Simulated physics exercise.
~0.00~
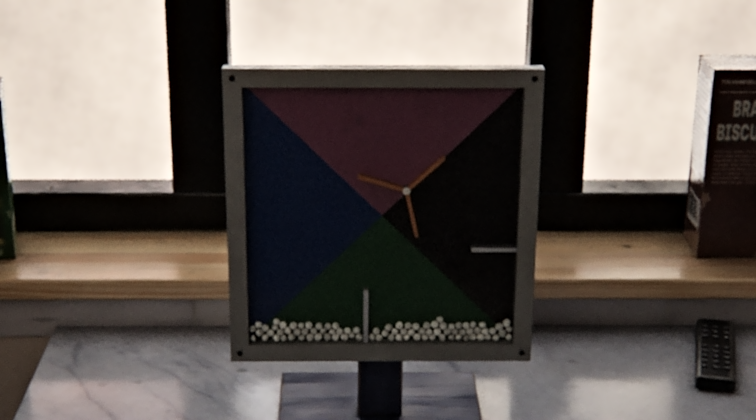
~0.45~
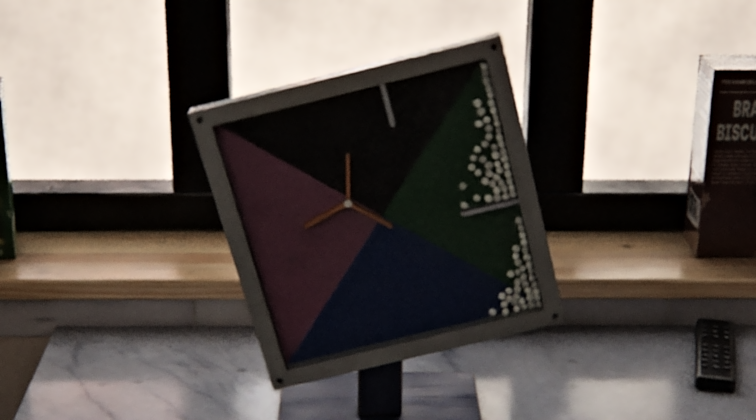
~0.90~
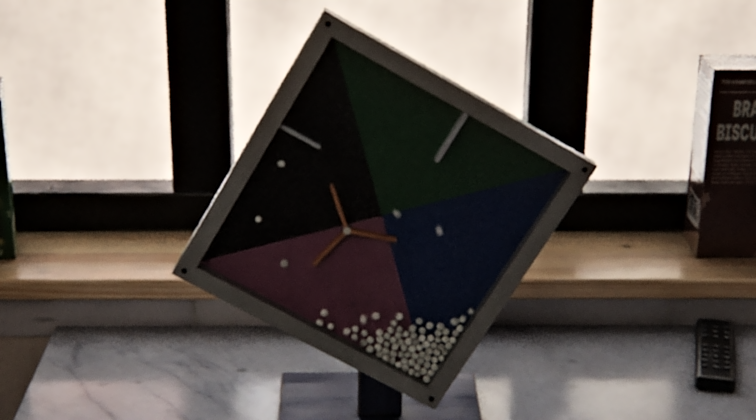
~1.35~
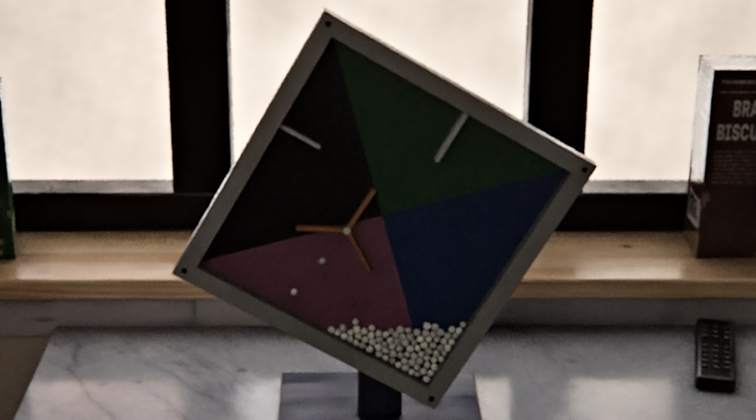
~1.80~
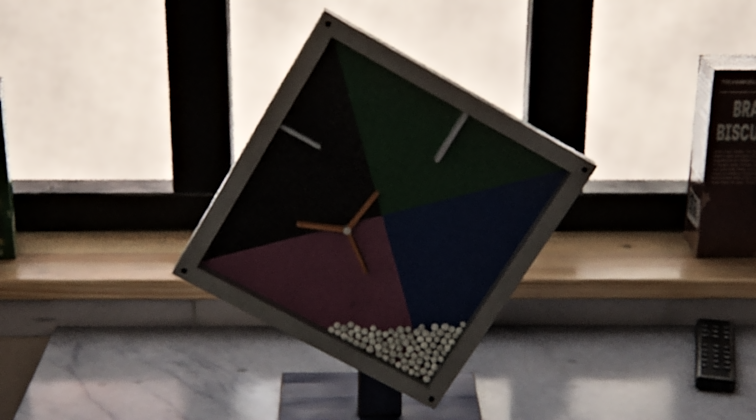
Square four-coloured case of white beads turning anticlockwise on its stand, beads tumbling and settling in the lowest corner, mostly over pink.
